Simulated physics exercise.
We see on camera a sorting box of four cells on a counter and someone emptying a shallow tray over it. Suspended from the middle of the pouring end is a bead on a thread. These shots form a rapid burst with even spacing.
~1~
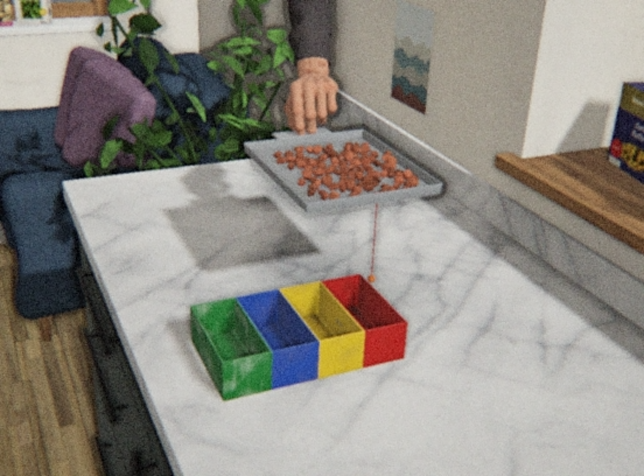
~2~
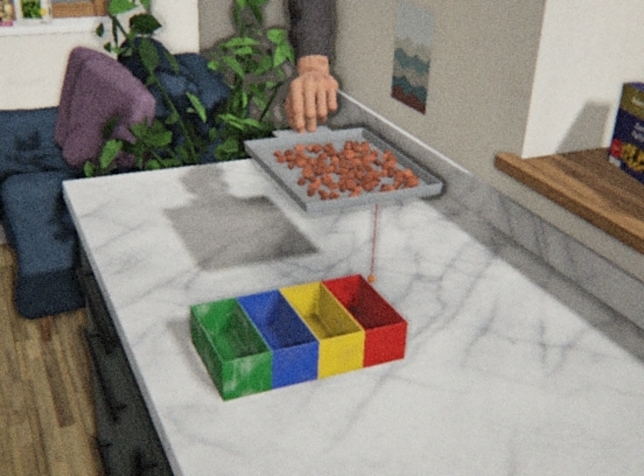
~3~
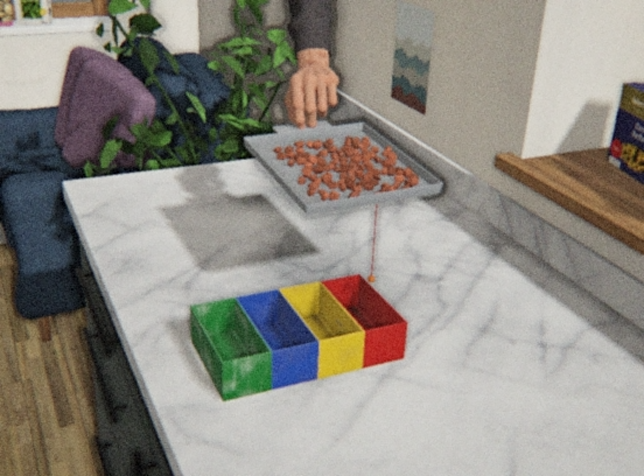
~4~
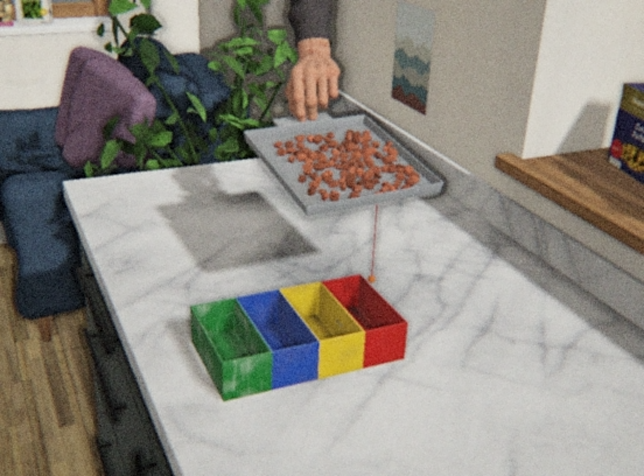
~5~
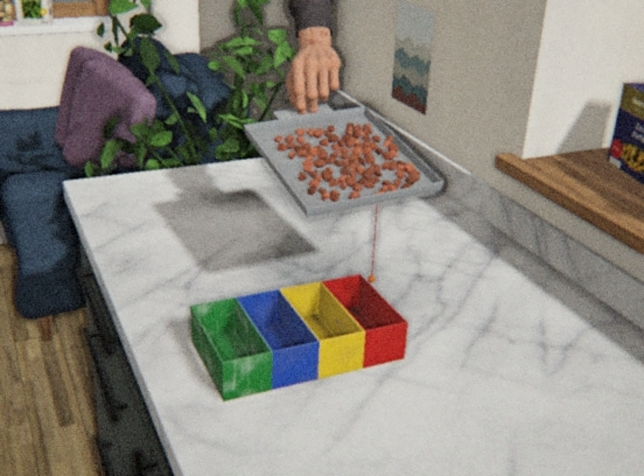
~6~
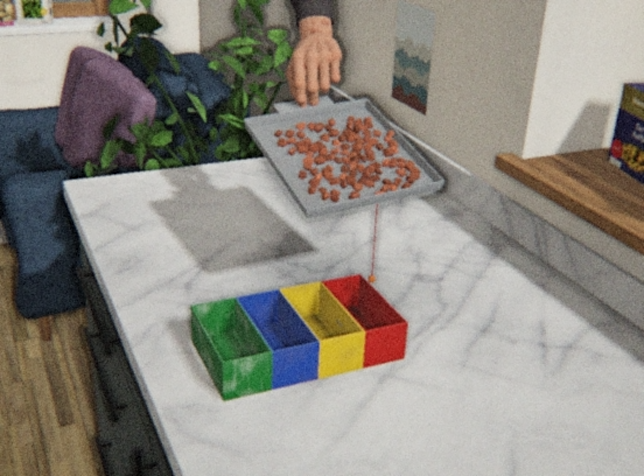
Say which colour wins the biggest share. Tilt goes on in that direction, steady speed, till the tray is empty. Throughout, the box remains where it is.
Yellow wins the biggest share.
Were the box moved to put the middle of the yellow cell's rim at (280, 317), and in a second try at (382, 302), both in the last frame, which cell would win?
Run one gives the red cell; run two gives the cell in blue.
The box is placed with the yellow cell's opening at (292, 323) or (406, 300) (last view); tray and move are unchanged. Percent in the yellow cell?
You'd get near 20 per cent and afterwards near 0 per cent.
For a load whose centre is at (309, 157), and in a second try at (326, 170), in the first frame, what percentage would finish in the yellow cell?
It would be roughly 60 per cent for the first and roughly 60 per cent for the second.
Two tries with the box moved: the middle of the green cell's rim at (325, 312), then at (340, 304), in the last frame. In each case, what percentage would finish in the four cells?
Roughly 90% on the first try and 70% on the second.
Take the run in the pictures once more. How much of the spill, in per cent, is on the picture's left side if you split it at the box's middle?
Some 0 per cent.
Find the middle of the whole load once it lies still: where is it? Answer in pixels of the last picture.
At about (340, 343).
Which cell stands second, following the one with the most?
Place 2: Red.
Soon after the last picture, tray tipped steeply; nearly all on the tray; a stray few falling or outside the box.
A little later, tray tipped right over; a small part on the tray; about a third in the yellow cell; about a quarter in the red cell; a small part in the blue cell; a stray few in the green cell; about a quarter falling or outside the box.
Later still, tray tipped past a quarter turn; about half in the yellow cell; about a third in the red cell; a small part in the blue cell; a stray few in the green cell; a small part falling or outside the box.
At rest, tray tipped past a quarter turn; about half in the yellow cell; about a third in the red cell; a small part in the blue cell; a stray few in the green cell; a small part outside the box.
